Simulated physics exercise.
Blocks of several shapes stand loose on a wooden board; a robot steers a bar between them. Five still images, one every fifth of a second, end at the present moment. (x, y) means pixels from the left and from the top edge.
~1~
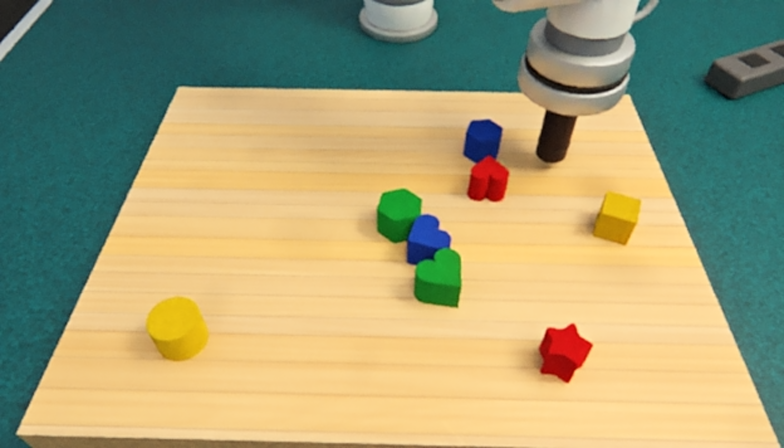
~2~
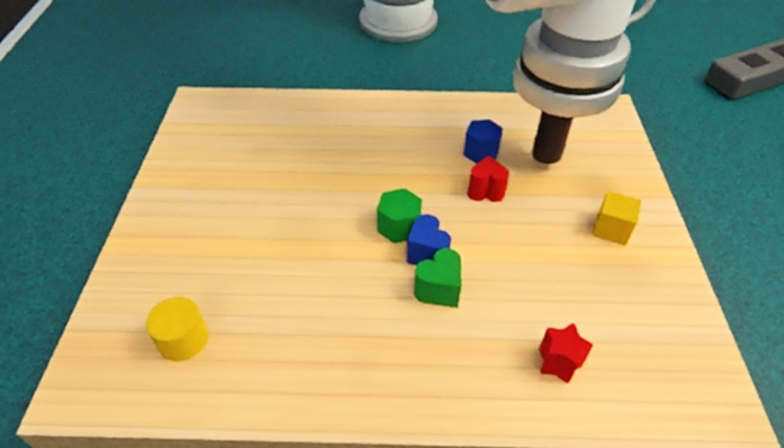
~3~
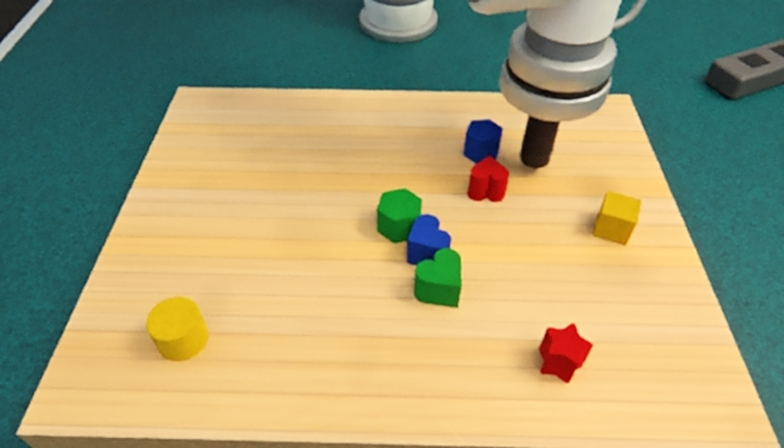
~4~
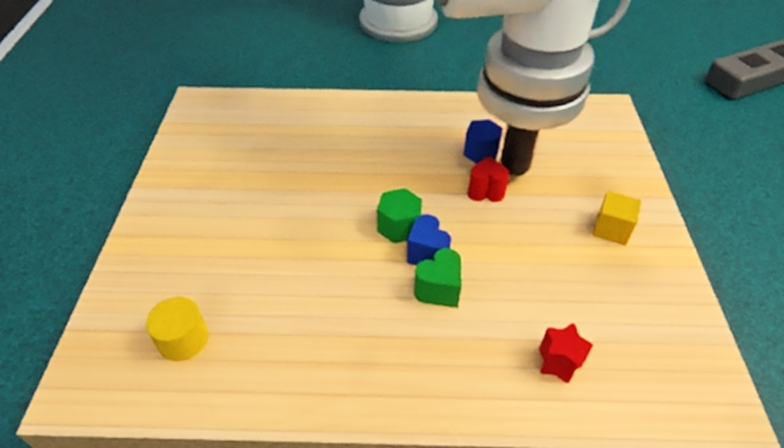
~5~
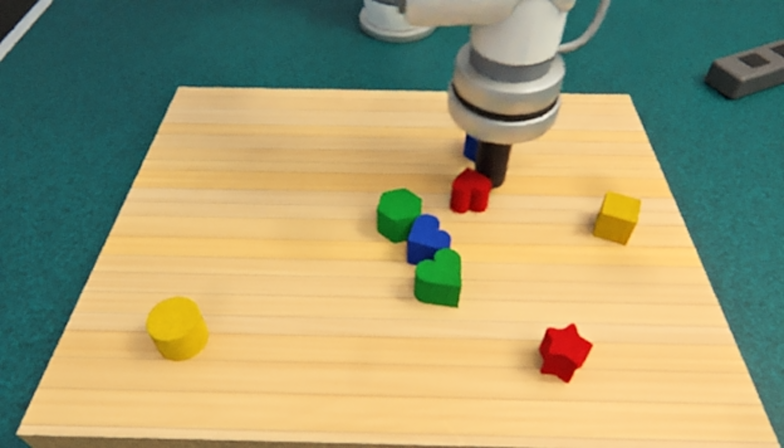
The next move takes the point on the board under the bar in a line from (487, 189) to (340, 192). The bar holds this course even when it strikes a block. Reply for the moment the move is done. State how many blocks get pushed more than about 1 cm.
One block, no more.
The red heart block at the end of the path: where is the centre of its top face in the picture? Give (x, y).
The answer is (452, 188).
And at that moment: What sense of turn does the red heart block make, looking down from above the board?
Counterclockwise rotation.
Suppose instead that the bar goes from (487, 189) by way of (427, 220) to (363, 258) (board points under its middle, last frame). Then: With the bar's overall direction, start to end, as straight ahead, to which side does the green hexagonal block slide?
The shift goes right.
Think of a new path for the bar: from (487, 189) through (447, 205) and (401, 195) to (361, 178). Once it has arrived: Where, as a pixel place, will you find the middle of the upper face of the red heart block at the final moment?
The middle of its top is at (425, 203).
The first path, step by step. One third of the way, bar at (439, 180); red heart block at (452, 188), turned 45° anticlockwise.
Two thirds of the way, bar at (389, 181); red heart block at (452, 188), turned 45° anticlockwise.
At the end, bar at (339, 182); green hexagonal block in place; red heart block at (452, 188), turned 45° anticlockwise.
